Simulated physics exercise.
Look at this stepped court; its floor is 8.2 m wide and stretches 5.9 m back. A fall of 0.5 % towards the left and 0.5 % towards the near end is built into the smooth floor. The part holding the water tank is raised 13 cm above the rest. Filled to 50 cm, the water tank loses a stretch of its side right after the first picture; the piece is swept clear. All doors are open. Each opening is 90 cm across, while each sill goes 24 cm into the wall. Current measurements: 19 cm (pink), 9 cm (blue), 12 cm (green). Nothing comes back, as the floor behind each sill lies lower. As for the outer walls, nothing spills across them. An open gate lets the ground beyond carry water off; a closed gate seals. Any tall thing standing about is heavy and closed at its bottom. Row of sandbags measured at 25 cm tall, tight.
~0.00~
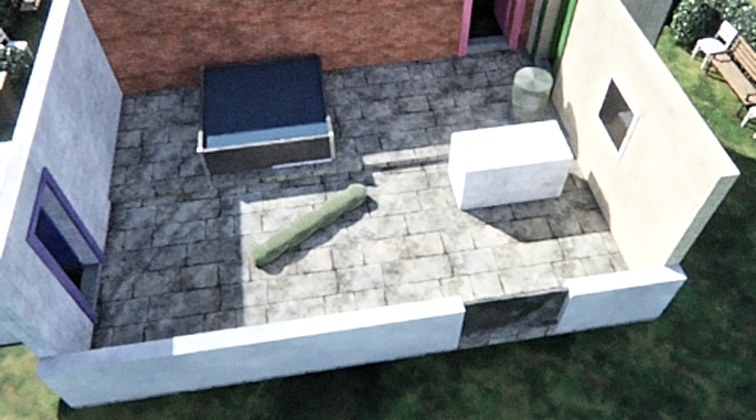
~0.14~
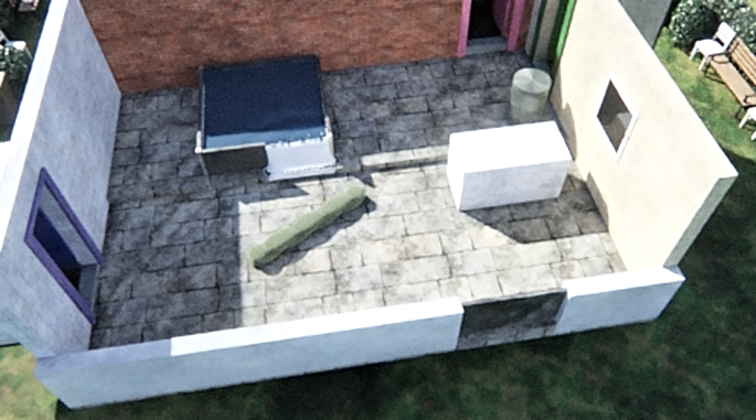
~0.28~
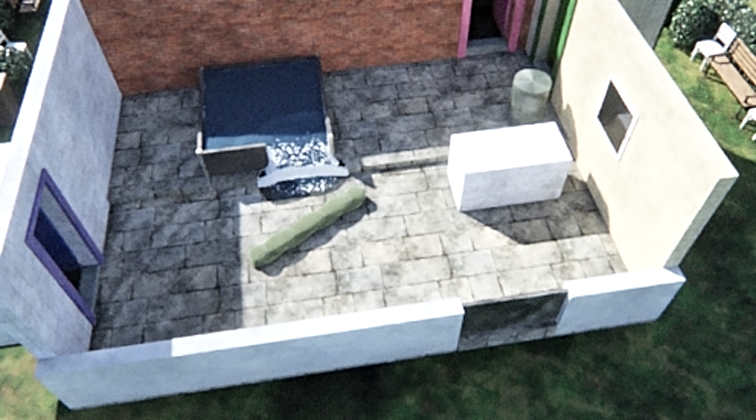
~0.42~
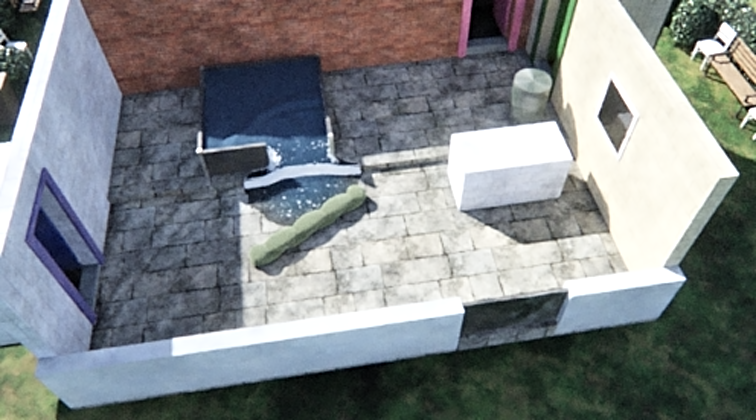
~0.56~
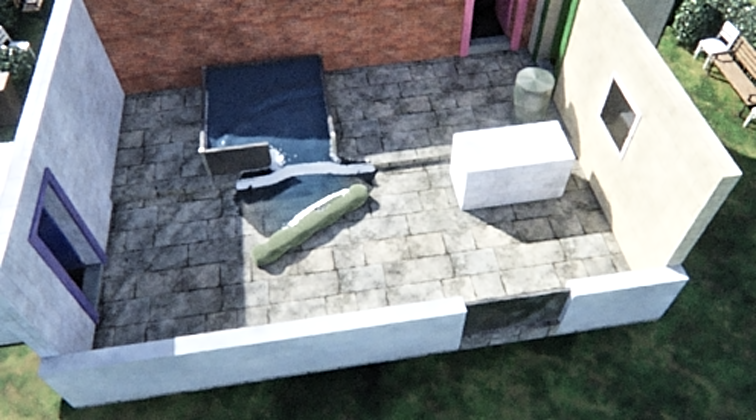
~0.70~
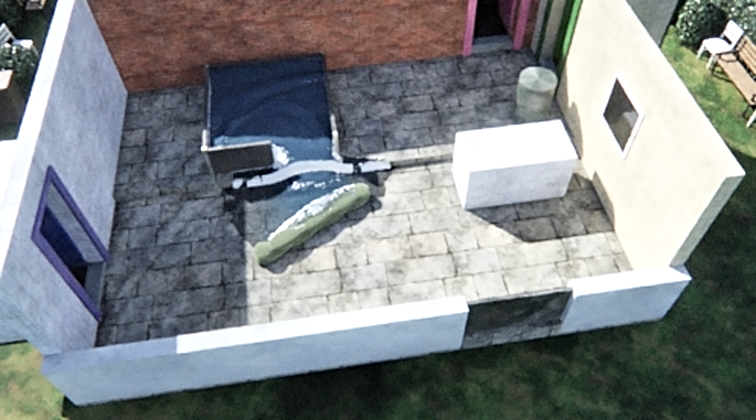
Water pouring from a broken-sided tank in a walled court, spreading across grey paving and washing against a green row of sandbags.
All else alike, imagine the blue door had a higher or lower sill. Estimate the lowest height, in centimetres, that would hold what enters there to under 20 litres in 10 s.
I would say about 15 cm.
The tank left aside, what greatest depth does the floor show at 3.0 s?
Max depth: Around 30 cm.
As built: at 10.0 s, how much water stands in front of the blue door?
Lab note: Depth approx. 12.0 cm.
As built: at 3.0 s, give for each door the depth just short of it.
Depth at pink 0 cm, at blue 20 cm, at green 0 cm.
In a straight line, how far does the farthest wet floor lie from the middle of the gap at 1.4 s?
About 3.0 m.
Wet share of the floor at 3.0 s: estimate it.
Around 45 per cent of the free floor.
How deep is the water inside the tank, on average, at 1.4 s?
Roughly 38 cm on average.
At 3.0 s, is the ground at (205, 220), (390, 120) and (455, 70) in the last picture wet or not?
Taking the spots one by one: Swamped, untouched, untouched.
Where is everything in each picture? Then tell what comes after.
The first frame shows the water tank at (264, 103) is whole and still, 50 cm deep; the blue door at (72, 253) is dry.
In the second frame, the front is at (273, 177), 0.3 m from the gap at (299, 156); 0.2 m2 of floor is wet, 50 cm left at the back.
In the third frame, the gap is at (300, 157), the front 0.7 m out at (279, 200); the back of the water tank holds 50 cm.
In the fourth frame, water pours out at (300, 157) and has run 1.2 m, to (285, 221); about 8 cm deep outside, 50 cm at the back.
In the fifth frame, the front is at (281, 239), 1.5 m from the gap at (302, 156); 2.0 m2 of floor is wet, 50 cm left at the back.
In the sixth frame, the front is at (262, 247), 1.7 m from the gap at (305, 155); 2.3 m2 of floor is wet, 49 cm left at the back; 2.4 m in a straight line remain to the blue door at (77, 252).
After 1.4 s water covers 15 % of the floor, deepest (42 cm) near (327, 206); it has not reached the blue door.
After 3.0 s water covers 45 % of the floor, deepest (30 cm) near (327, 206); 20 cm at the blue door, 28 litres in over its 9 cm sill.
After 10.0 s water covers 60 % of the floor, deepest (14 cm) near (91, 379); 12 cm at the blue door, 172 litres in over its 9 cm sill.
At the blue door as built, the water arrived by 2.0 s and peaked near 20 cm at 3.0 s.
Run again over the same 10 s with other heights there, 47 litres in over 13.5 cm, 2 litres over 18.5 cm. The limit of 20 litres is kept from about 15 cm up.
